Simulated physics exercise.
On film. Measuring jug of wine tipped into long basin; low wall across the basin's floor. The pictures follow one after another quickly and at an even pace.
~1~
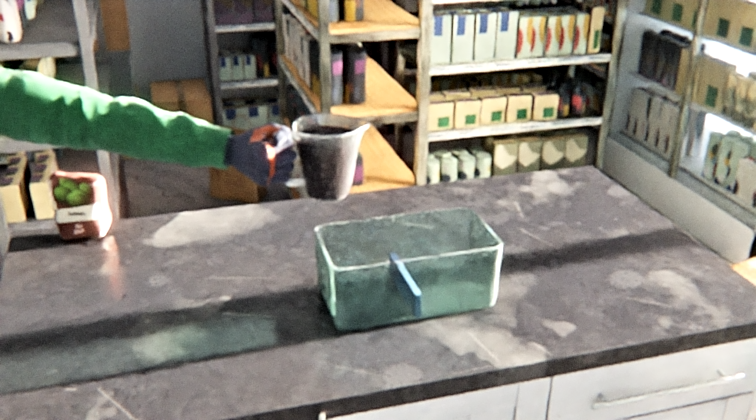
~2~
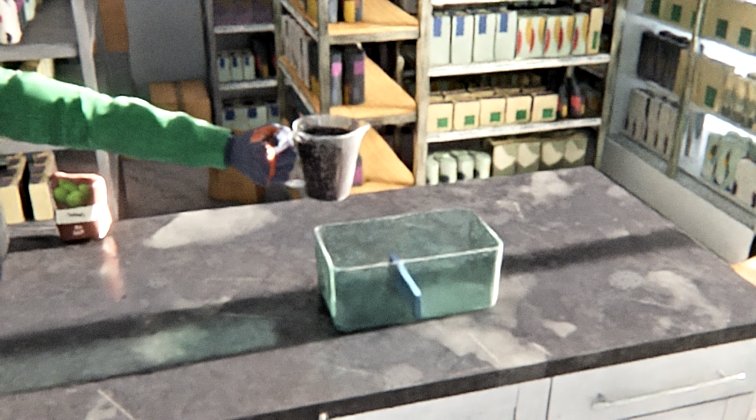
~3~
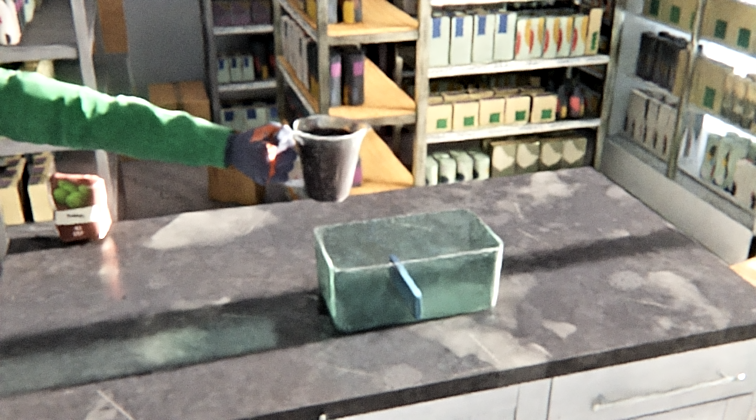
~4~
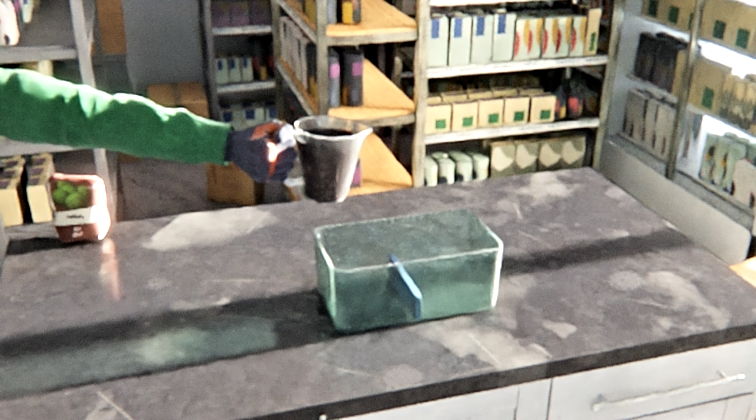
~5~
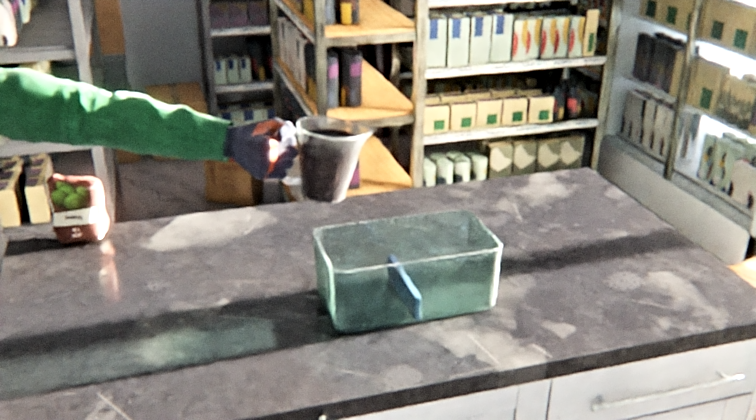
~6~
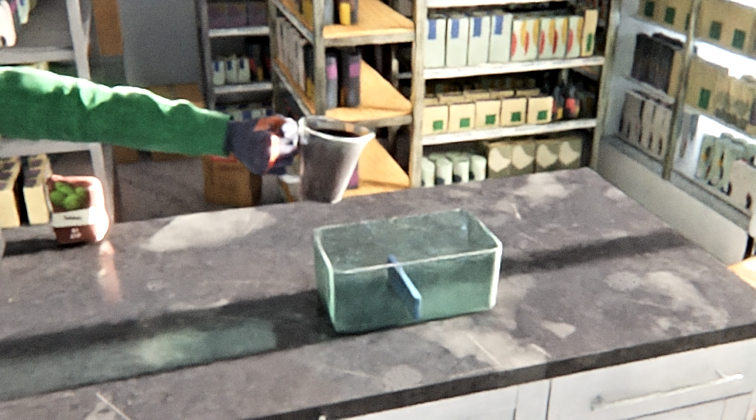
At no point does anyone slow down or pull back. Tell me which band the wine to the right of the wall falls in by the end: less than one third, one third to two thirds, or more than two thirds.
It falls in the more than two thirds band.
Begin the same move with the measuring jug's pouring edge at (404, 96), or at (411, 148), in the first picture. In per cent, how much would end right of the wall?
First place gives some 90 %, second place some 95 %.
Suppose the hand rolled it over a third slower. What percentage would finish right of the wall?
Some 75 per cent.
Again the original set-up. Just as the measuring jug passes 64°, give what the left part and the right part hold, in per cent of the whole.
About 0 per cent on the left and 5 on the right.
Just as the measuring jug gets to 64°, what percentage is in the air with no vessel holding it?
About 20 %.
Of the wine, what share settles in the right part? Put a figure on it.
Something like 75 per cent, roughly.
A moment on, the measuring jug is tipped part way and 76 per cent is still to pour, 0 is left of the wall and 4 right of it.
Next, the measuring jug is tipped on its side and 27 per cent is still to pour, 5 is left of the wall and 46 right of it.
Then the measuring jug is tipped on its side and 3 per cent is still to pour, 19 is left of the wall and 74 right of it.
Later the measuring jug is tipped on its side and 0 per cent is still to pour, 24 is left of the wall and 74 right of it.
Finally, 24 per cent lies left of the wall, 74 right of it and 1 outside.
